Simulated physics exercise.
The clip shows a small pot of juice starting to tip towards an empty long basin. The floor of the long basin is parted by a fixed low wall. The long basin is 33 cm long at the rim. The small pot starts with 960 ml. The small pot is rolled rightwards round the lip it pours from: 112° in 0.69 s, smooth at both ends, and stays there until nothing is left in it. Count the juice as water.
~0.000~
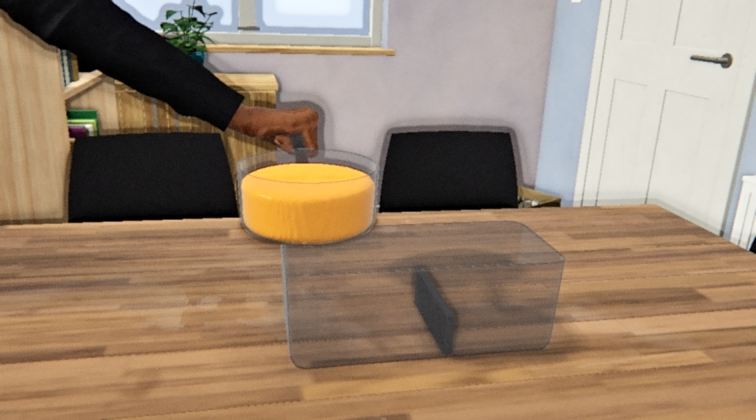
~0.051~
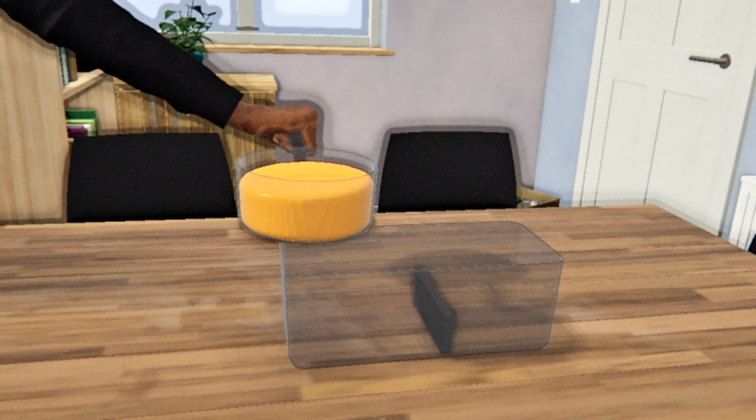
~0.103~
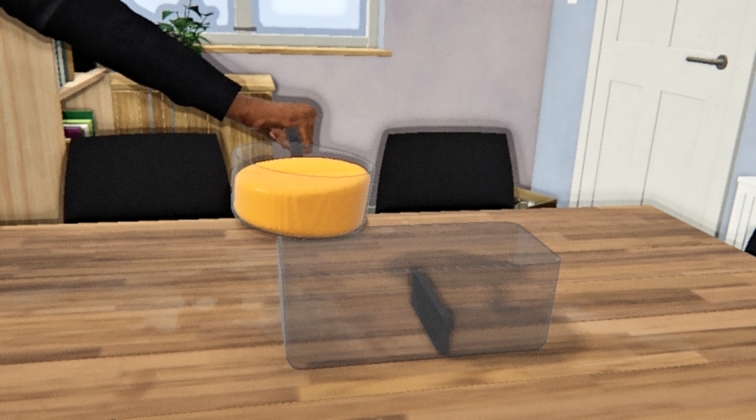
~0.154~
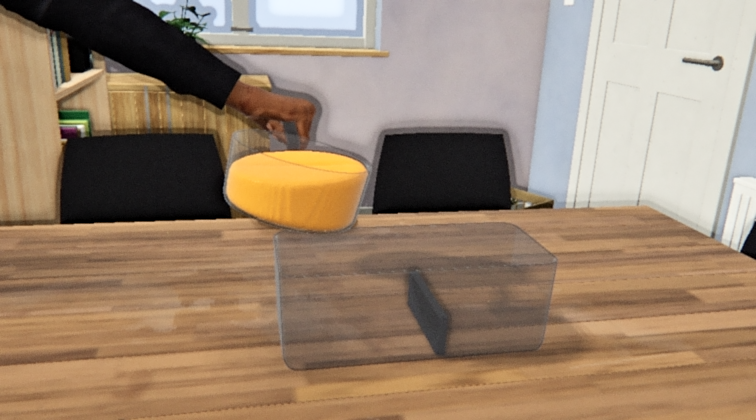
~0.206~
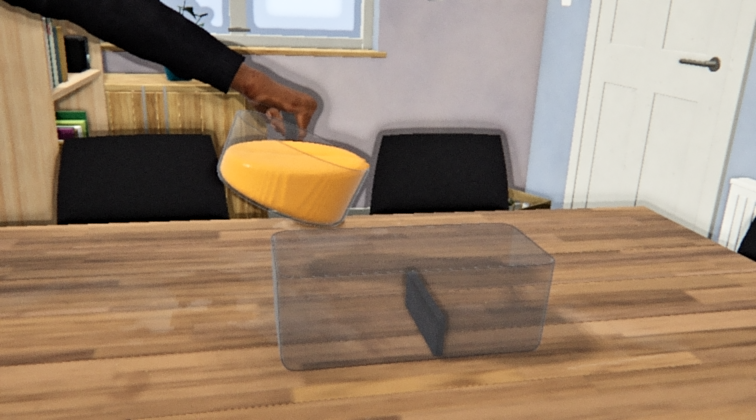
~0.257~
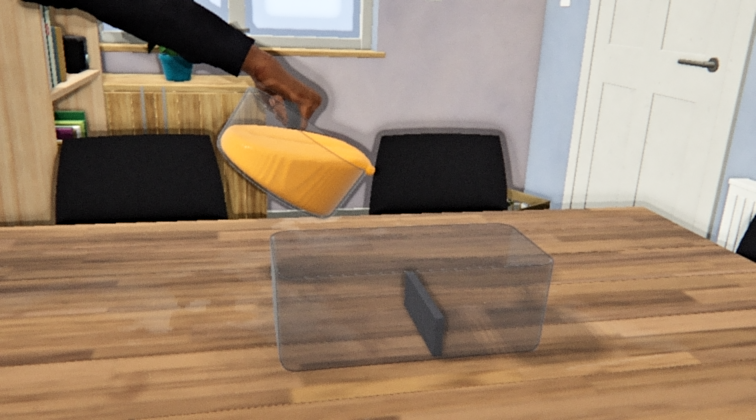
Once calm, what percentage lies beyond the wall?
The far part has some 62 per cent.
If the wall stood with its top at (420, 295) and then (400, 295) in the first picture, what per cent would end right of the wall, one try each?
In turn about 70 and 75 per cent.
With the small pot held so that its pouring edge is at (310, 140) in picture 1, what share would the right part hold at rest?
Then about 20 per cent.
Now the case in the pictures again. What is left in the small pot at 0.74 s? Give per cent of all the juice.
Some 1 per cent.
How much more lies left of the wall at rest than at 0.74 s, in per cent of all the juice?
Some 24 per cent.
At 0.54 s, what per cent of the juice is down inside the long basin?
Near 14 in a hundred.
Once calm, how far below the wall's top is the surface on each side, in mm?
Some 40 mm on the left and 20 mm on the right.
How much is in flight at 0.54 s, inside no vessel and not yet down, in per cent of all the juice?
Some 56 per cent.
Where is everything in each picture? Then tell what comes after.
The first picture shows tilt 0°; pouring edge (376, 165); surface from (241, 181) to (373, 178); the long basin's rim runs from (284, 253) to (542, 241); the wall's top is at (434, 292).
The second picture shows tilt 2°; pouring edge (375, 165); surface from (240, 179) to (371, 176).
The third picture shows tilt 6°; pouring edge (372, 166); surface from (235, 176) to (368, 171).
The fourth picture shows tilt 13°; pouring edge (369, 167); surface from (231, 166) to (366, 165).
The fifth picture shows tilt 23°; pouring edge (366, 167); surface from (226, 151) to (362, 159); 1 per cent is over the edge.
The sixth picture shows tilt 34°; pouring edge (364, 168); surface from (225, 131) to (357, 155); 3 per cent is over the edge.
After 0.54 s the tilt is 99° and 29 per cent is still to pour, 5 is left of the wall and 10 right of it.
After 0.74 s the tilt is 112° and 1 per cent is still to pour, 9 is left of the wall and 75 right of it.
After 0.96 s the tilt is 112° and 0 per cent is still to pour, 22 is left of the wall and 53 right of it.
After 1.19 s the tilt is 112° and 0 per cent is still to pour, 32 is left of the wall and 63 right of it.
In the end 33 per cent lies left of the wall, 62 right of it and 5 outside.
